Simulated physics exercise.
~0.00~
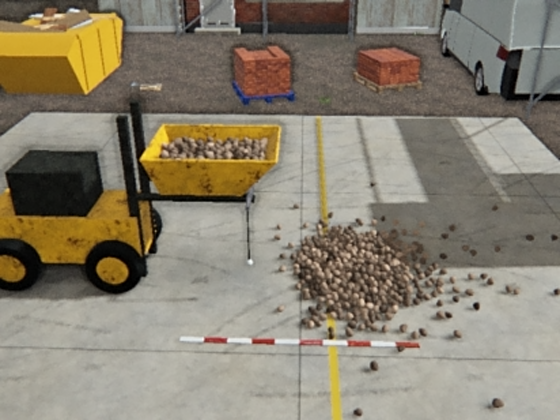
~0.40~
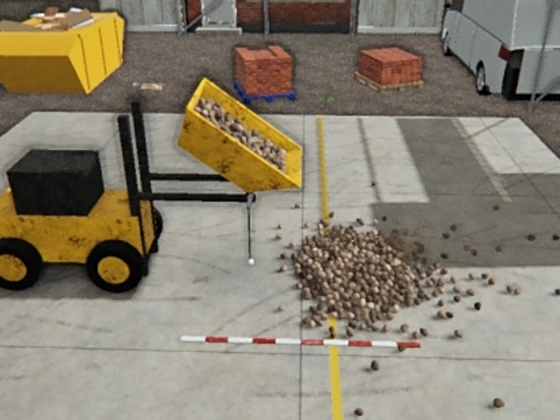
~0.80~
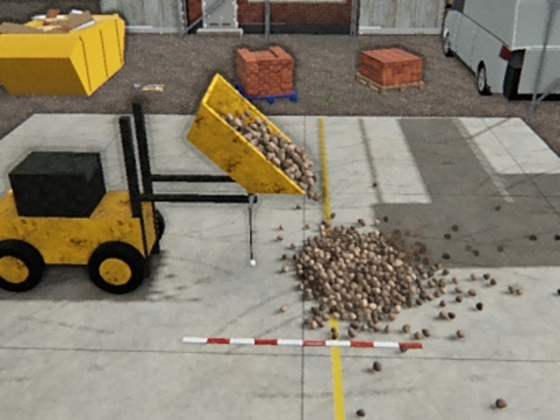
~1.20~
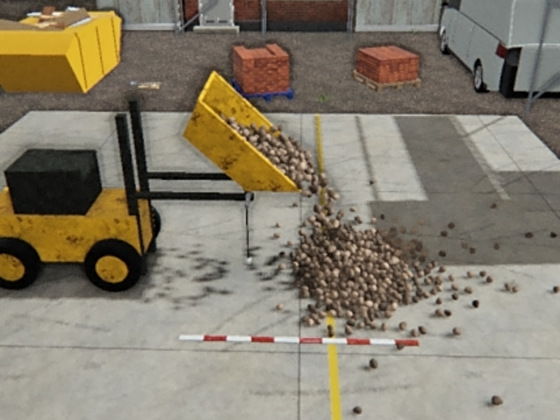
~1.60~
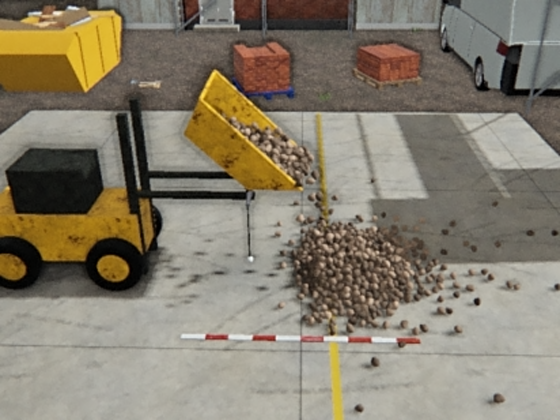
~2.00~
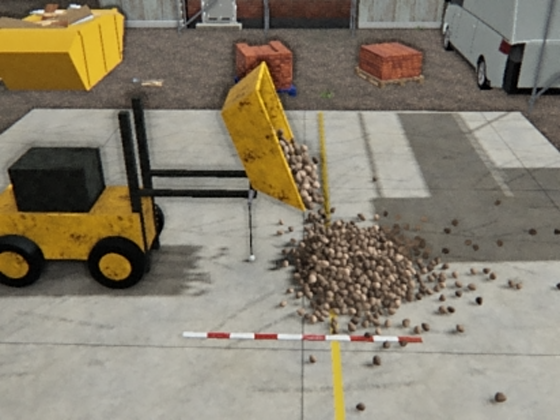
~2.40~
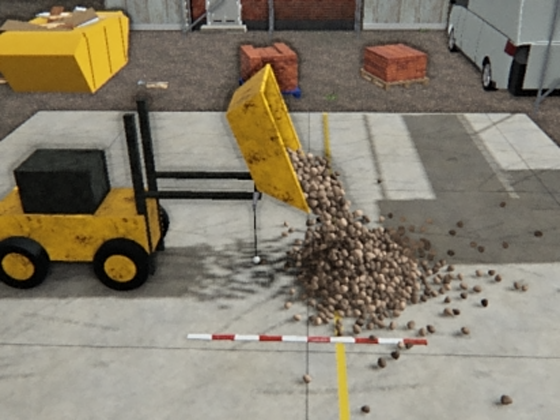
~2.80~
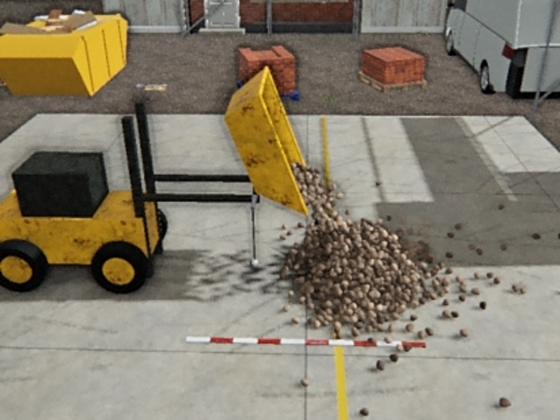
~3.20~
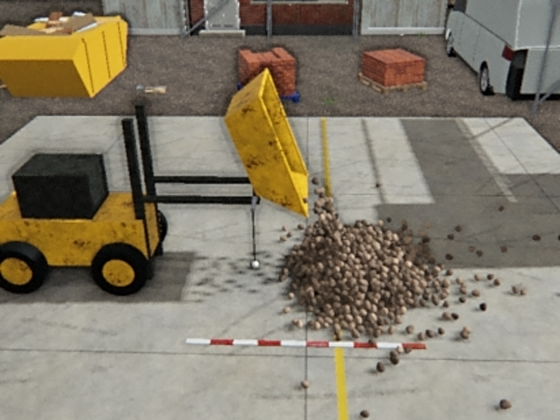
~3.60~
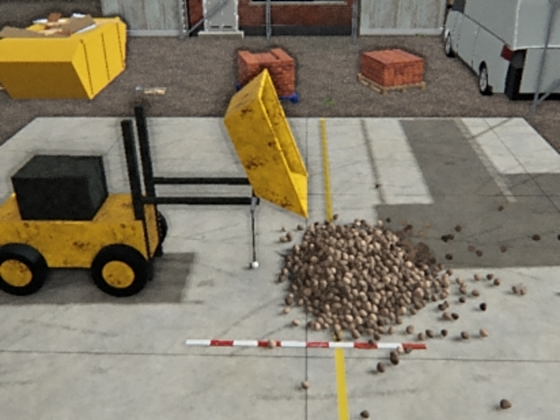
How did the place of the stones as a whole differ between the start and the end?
At the start, some of the stones were up in the yellow skip and the rest lay on the ground, but by the end they were all on the ground, so as a whole they were lower and farther to the right.
